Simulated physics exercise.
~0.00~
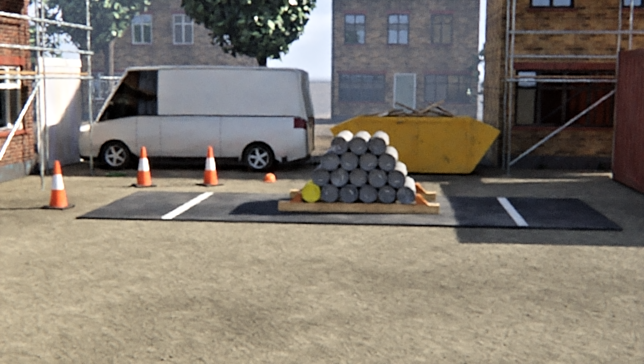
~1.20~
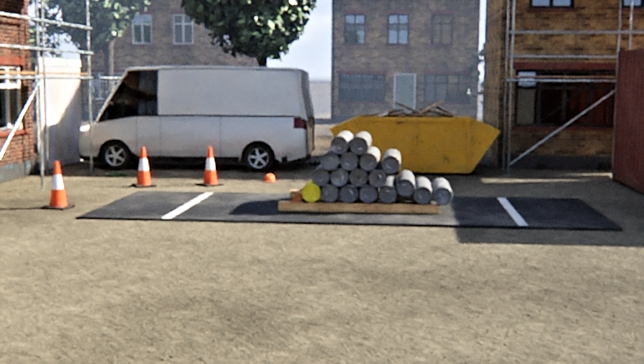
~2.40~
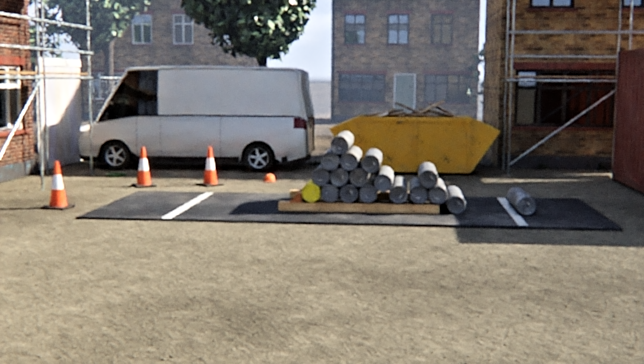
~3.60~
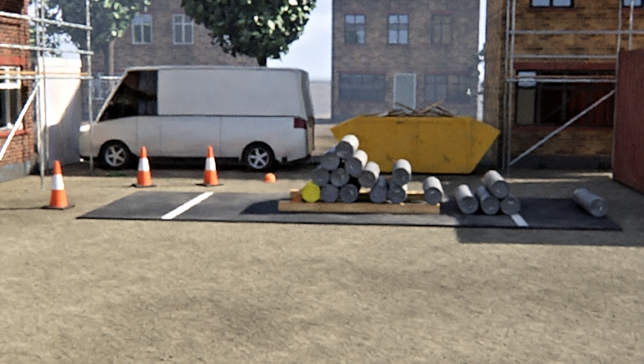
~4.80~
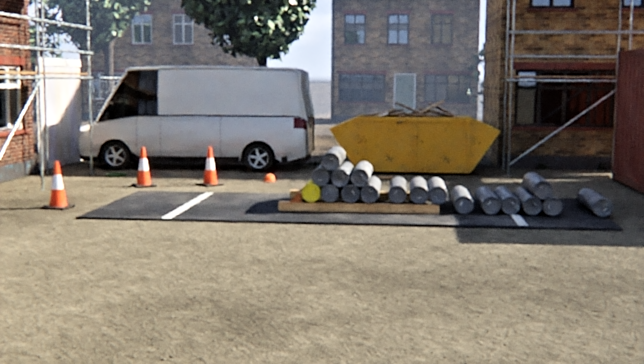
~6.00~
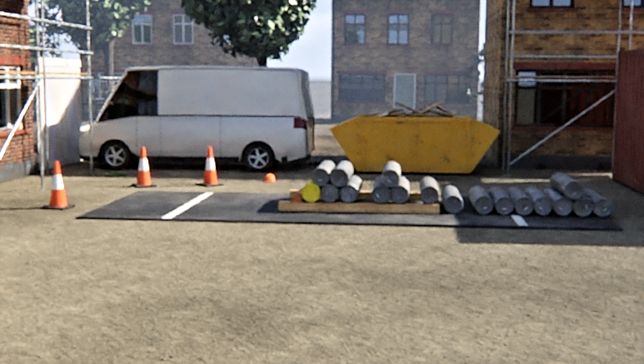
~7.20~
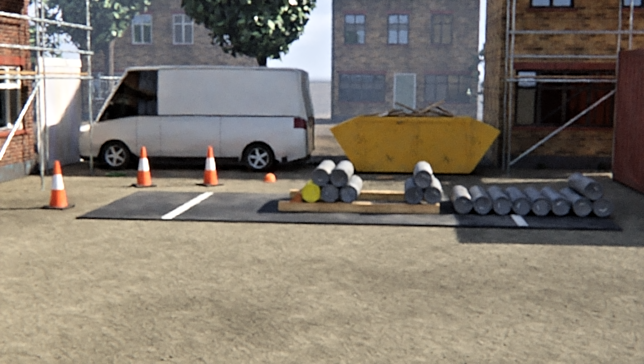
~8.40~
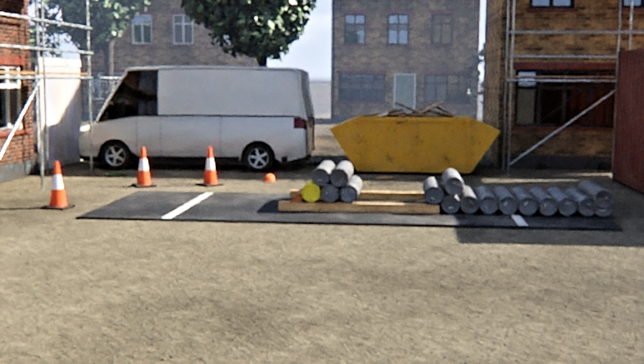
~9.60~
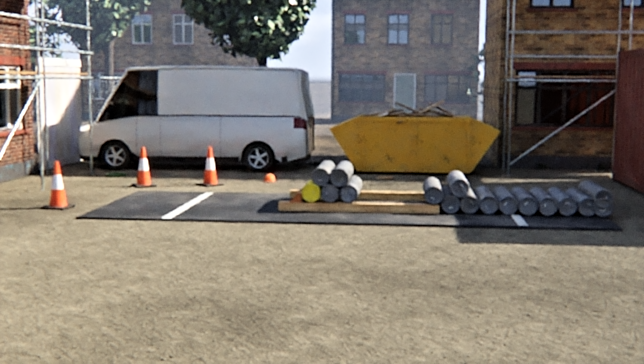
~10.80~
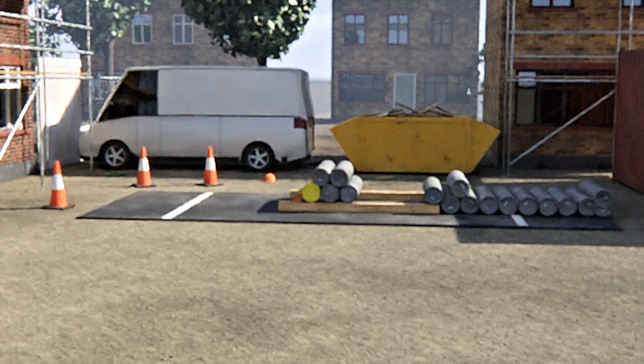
In a paved yard with a van and a yellow skip behind, a stack of grey cylinders collapses to the right, many rolling off the wooden bearers and past the right-hand white line, until they lie in a row while the yellow one stays at the left end with a few others.
